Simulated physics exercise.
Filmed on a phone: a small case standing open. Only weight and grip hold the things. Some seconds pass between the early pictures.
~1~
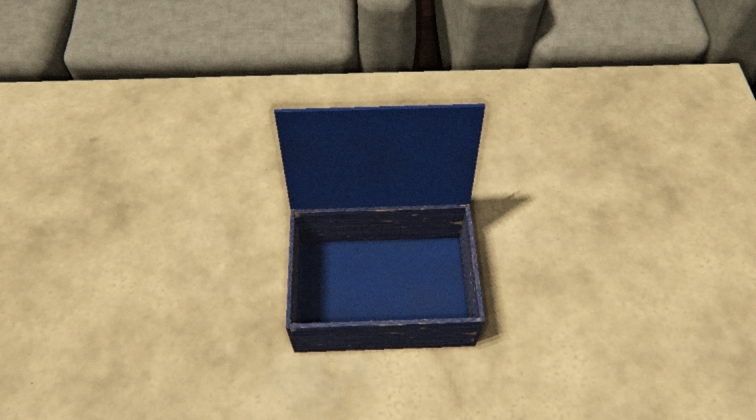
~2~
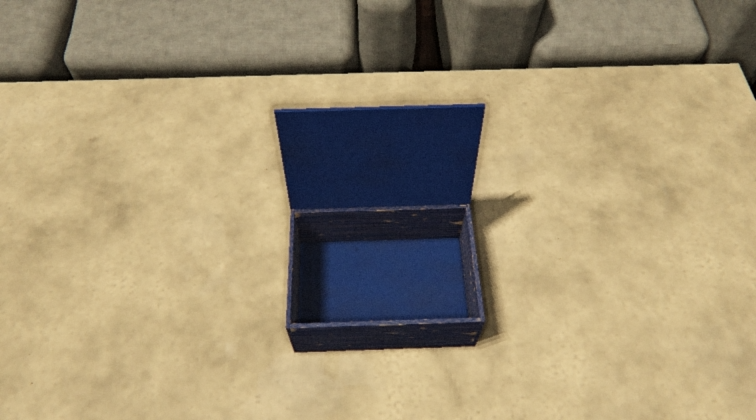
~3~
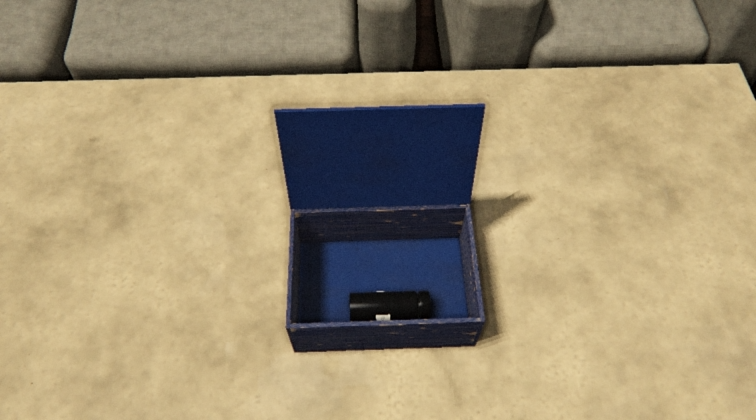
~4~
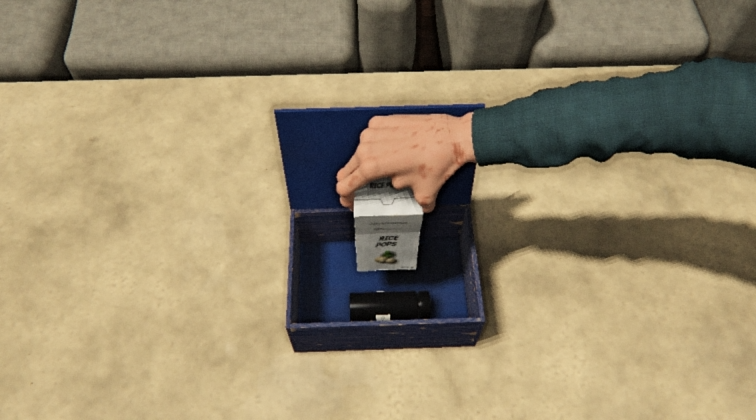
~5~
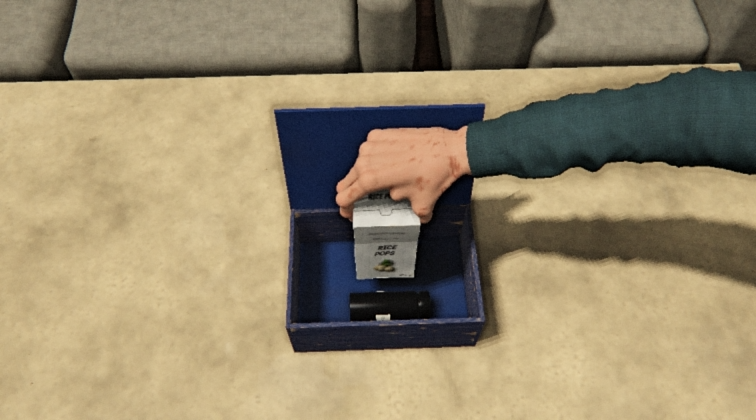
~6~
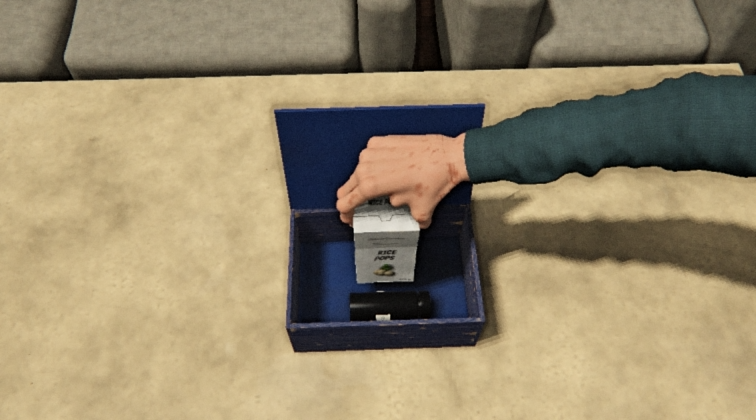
A black cylinder appeared in the open, empty blue box on the table, then a hand reaching in from the right held a small white carton above it and lowered it slightly.
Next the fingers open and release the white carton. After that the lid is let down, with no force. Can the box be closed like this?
Here the lid stays ajar.
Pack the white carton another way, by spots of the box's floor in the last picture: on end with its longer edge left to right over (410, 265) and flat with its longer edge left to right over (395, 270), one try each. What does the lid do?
First try: It stays ajar; second try: It shuts flat.
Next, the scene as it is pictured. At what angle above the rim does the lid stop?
About 45°.
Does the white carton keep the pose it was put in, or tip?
It stays as placed.
Then, 0.90 s after the last picture, lid starting down; white carton slid a little near (384, 254).
Then, 1.40 s after the last picture, lid 72° above the rim; white carton slid a little near (384, 254).
Then, 1.80 s after the last picture, lid 55° above the rim; white carton slid a little near (385, 257).
Then, 3.60 s after the last picture, lid 48° above the rim; white carton slid a little near (385, 265); black shaker rolled a little.
At rest, lid 45° above the rim; moved from the start, white carton; black shaker in place. Seen from the same camera at the end, white carton near (385, 268).
